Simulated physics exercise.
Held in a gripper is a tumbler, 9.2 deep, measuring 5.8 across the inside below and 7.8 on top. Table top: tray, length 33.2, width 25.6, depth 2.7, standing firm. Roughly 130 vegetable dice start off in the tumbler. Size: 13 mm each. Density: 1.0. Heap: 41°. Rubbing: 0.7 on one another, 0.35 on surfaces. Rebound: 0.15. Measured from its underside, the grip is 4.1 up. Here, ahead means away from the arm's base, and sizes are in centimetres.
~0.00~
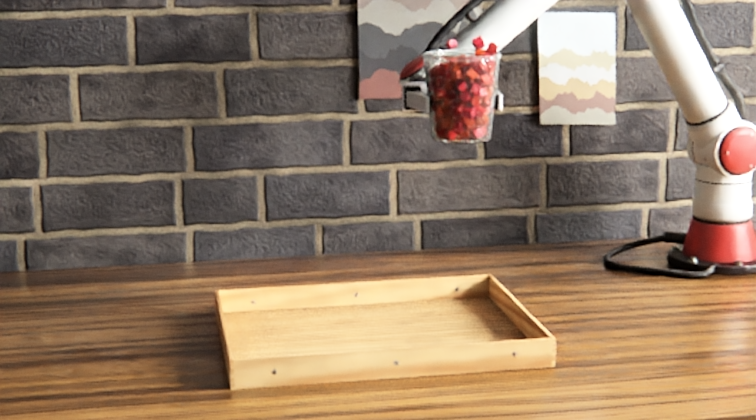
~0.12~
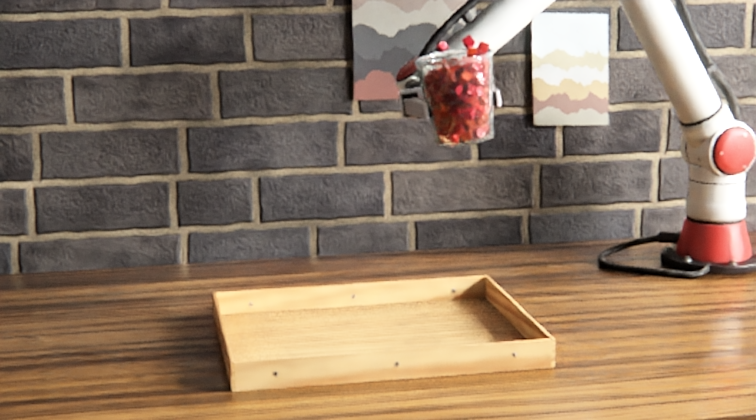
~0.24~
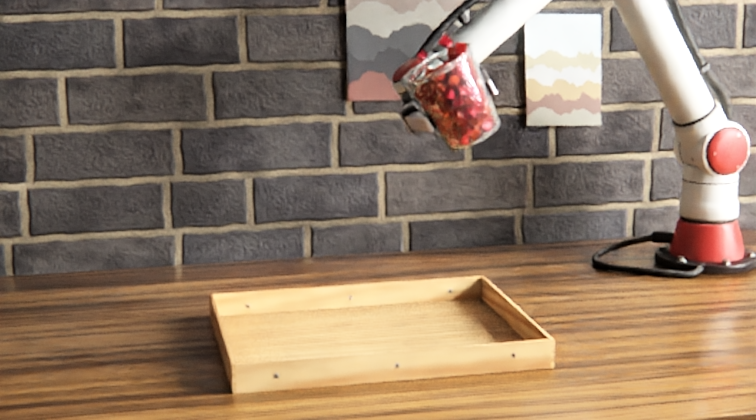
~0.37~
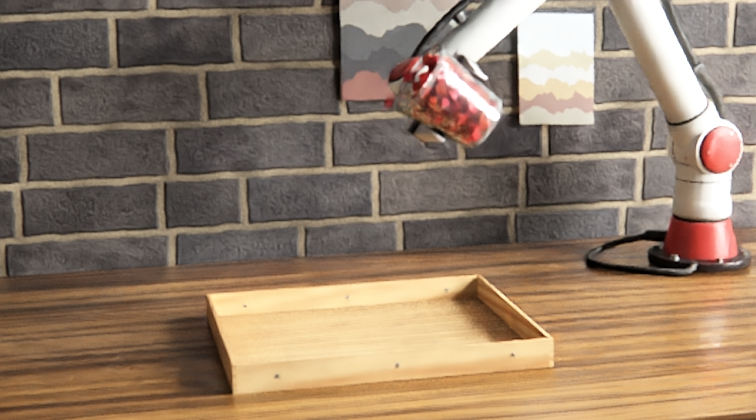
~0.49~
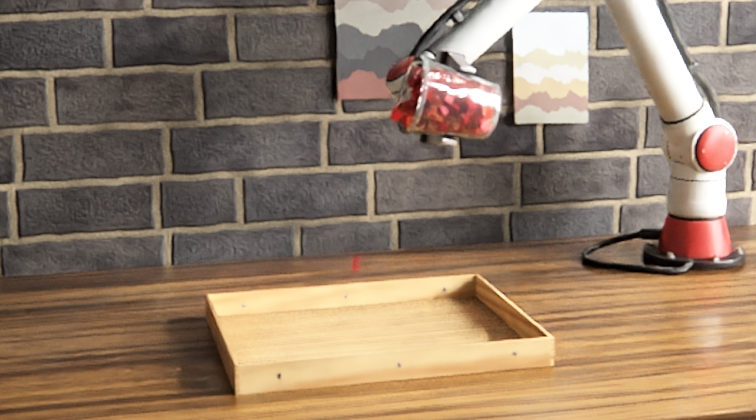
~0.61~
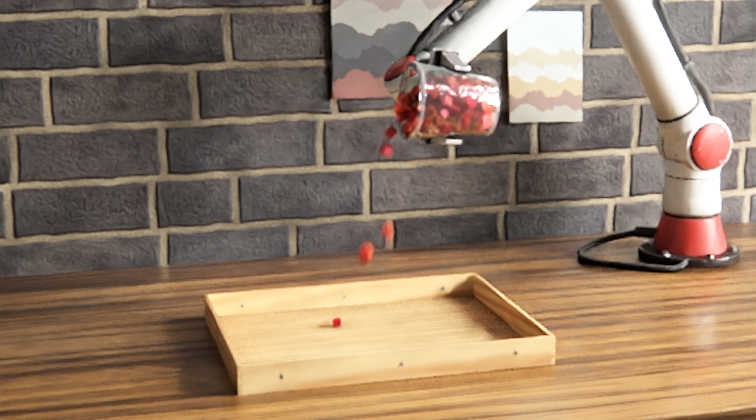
A clear tumbler full of red vegetable dice hangs in the gripper of a white and red robot arm, seen from the front and slightly above a striped brown wooden table. An empty pale wooden tray sits below, before a dark brick wall with two wavy-patterned prints. The arm tilts the tumbler leftward until nearly horizontal and a few dice drop, one landing in the tray, while the view drifts slightly.
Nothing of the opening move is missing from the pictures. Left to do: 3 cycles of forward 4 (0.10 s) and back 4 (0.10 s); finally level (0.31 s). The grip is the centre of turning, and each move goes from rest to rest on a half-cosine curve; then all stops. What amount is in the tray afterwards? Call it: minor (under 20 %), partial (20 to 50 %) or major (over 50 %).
My call is major.
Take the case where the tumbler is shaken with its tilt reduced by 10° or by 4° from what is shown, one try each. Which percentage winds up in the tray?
I'd say close to 75 and 90 per cent, in that order.
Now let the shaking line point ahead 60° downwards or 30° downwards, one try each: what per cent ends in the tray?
Try one gives about 35 in a hundred, try two about 65 in a hundred.
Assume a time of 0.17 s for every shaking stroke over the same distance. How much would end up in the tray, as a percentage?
It would come to roughly 65 %.
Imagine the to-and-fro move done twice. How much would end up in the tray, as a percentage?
About 90 per cent, then.
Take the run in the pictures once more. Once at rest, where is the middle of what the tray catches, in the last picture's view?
Roughly at (300, 338) in the last picture.
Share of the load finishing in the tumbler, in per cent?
Around 10 per cent.
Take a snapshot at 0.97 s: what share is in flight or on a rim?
It amounts to roughly 7 in a hundred.
By 0.97 s, tilted 83° forward, highest piece 26 above the table; 95 in the tray, 29 in the tumbler, 10 in flight or on a rim.
By 1.34 s, tilted 53° forward, highest piece 27 above the table; 120 in the tray, 12 in the tumbler, 2 in flight or on a rim.
By 1.72 s, level, highest piece 24 above the table; 122 in the tray, 12 in the tumbler.
By 2.77 s, level, highest piece 24 above the table; 122 in the tray, 12 in the tumbler.
Final count, 122 in the tray, 12 in the tumbler. That is 91 % in the tray.
